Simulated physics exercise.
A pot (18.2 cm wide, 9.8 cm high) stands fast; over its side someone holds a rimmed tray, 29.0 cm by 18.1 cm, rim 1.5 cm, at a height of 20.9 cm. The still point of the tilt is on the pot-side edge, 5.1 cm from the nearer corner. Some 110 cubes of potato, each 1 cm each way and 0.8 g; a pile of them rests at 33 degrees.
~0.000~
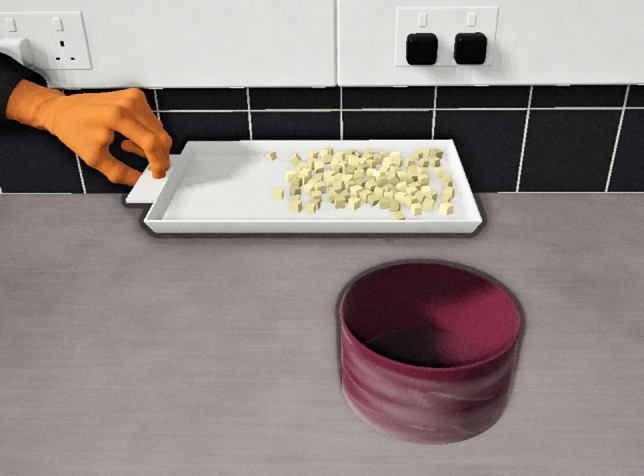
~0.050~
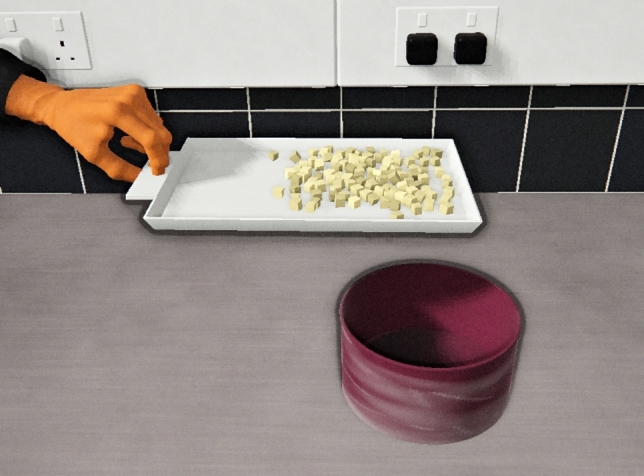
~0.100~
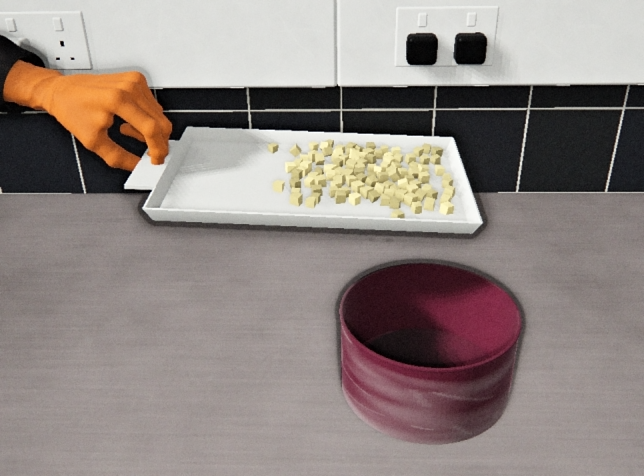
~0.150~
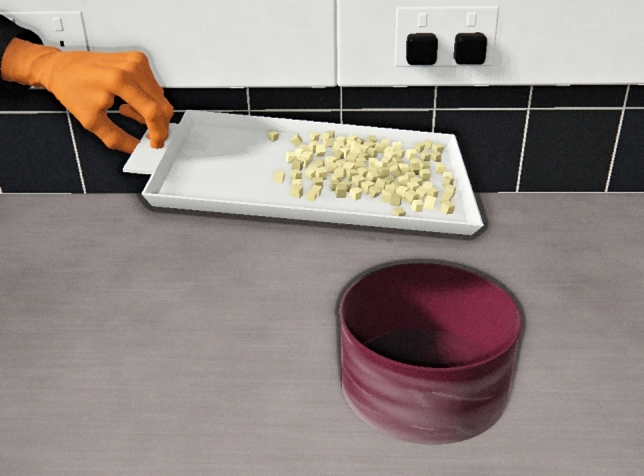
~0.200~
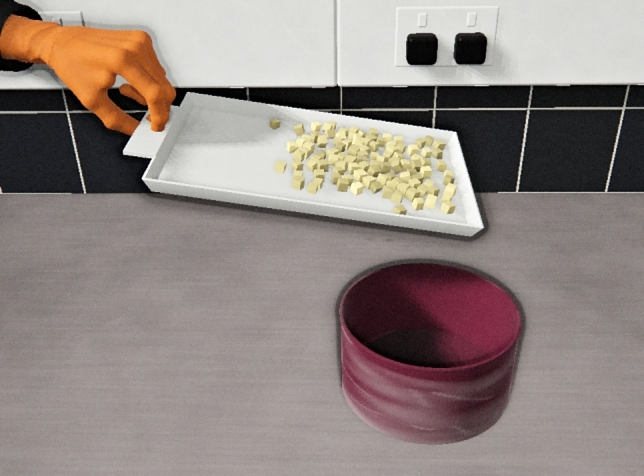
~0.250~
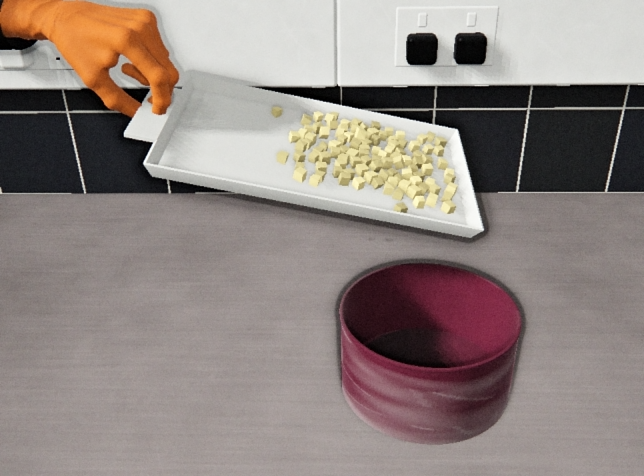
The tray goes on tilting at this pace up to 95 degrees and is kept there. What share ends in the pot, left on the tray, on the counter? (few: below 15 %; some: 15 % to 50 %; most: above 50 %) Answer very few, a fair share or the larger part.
Pot: The larger part, tray: Very few, counter: A fair share.
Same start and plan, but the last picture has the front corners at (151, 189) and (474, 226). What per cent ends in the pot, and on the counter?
Pot 95, counter 5.
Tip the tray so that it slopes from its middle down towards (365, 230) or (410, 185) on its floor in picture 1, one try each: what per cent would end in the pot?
Some 80 and 25 per cent.
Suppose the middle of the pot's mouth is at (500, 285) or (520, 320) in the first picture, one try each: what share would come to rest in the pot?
About 70 and 95 per cent.
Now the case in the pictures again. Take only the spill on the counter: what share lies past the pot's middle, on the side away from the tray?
Roughly 100 per cent.
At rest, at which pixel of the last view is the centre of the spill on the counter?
Near (618, 444).
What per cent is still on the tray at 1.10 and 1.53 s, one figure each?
In turn: 50, 0.
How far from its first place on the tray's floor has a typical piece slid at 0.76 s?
Some 7 cm.
After 0.76 s, tilt 53 degrees; the tray holds 100 %, the pot 0 %.
After 1.10 s, tilt 79 degrees; the tray holds 50 %, the pot 20 %.
Then, at 1.53 s, tilt 95 degrees; the tray holds 0 %, the pot 70 %.
By 2.5 s all is still; pot 70 %, tray 0 %, counter 30 %.
